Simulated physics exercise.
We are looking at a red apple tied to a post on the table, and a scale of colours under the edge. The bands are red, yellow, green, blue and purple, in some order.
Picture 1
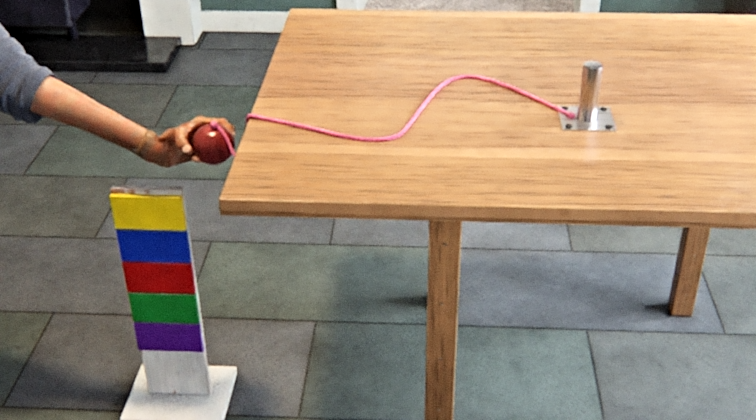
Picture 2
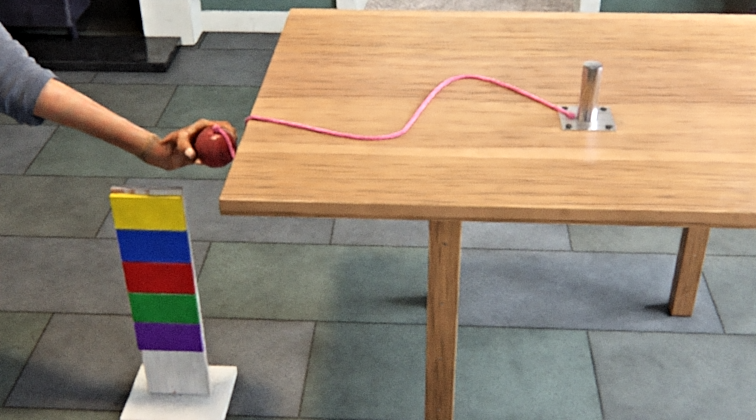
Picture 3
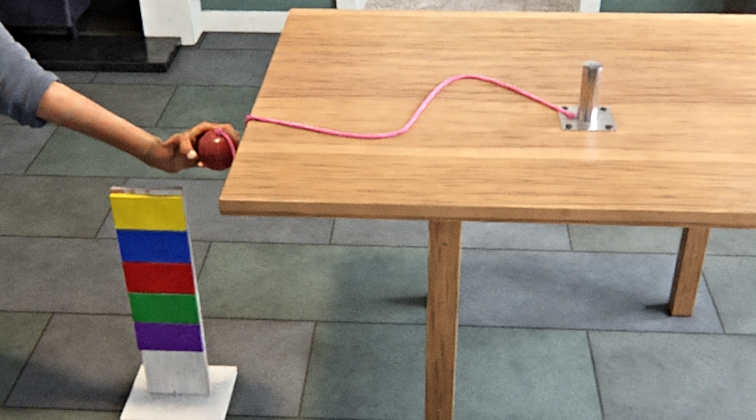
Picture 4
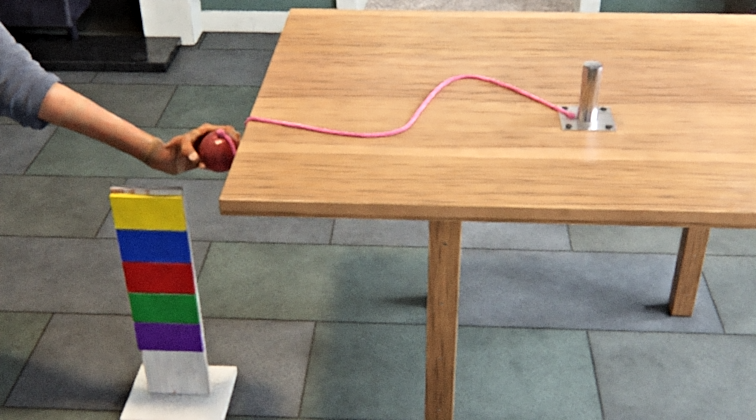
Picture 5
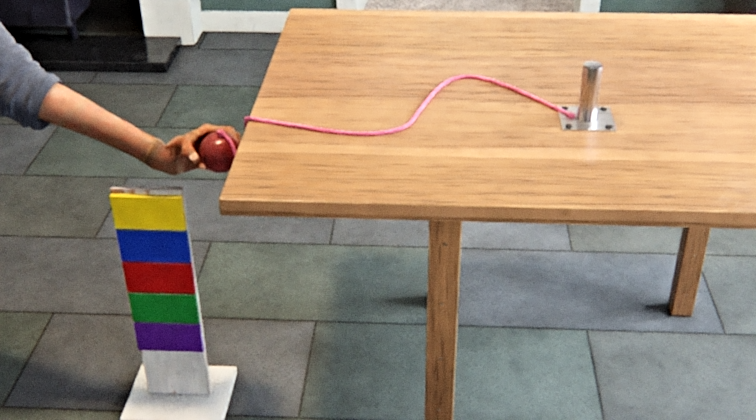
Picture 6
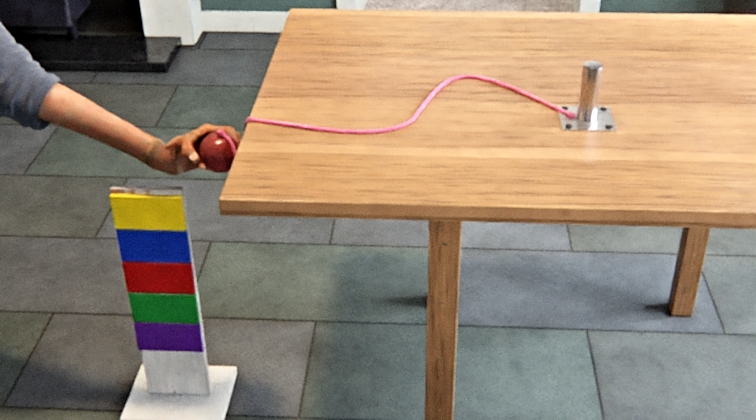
A hand holds a red ball tied to a pink cord, shifting it slightly right beside the table.
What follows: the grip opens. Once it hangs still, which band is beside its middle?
Its centre hangs level with the green band.
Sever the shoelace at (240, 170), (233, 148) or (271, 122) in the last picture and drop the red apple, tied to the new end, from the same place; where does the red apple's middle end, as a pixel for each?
Near (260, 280), (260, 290) and (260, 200).
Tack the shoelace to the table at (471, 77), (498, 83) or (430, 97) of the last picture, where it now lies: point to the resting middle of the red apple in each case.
In that order: (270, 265), (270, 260) and (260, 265).
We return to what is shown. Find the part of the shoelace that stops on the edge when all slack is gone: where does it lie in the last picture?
That spot is around (357, 132).
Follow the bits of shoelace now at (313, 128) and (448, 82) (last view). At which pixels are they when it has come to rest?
Near (258, 143) and (407, 108).
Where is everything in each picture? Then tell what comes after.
Red apple (213, 144); yellow (148, 214); blue (153, 247); red (158, 279); green (164, 309); purple (168, 338), in the first picture.
Red apple (216, 147); shoelace through (533, 97) (452, 80) (413, 119) (333, 133) (249, 128), in the second picture.
Red apple (218, 150), in the third picture.
Red apple (220, 152); shoelace through (533, 97) (452, 80) (413, 119) (327, 132) (249, 135), in the fourth picture.
Red apple (220, 152), in the fifth picture.
Red apple (220, 152); shoelace through (533, 97) (452, 80) (413, 119) (320, 129) (248, 145), in the sixth picture.
Soon after, apple near (307, 262); level with red.
Then, apple near (247, 309); level with green.
At rest, apple near (273, 313); level with green. Its middle rests at the green band.
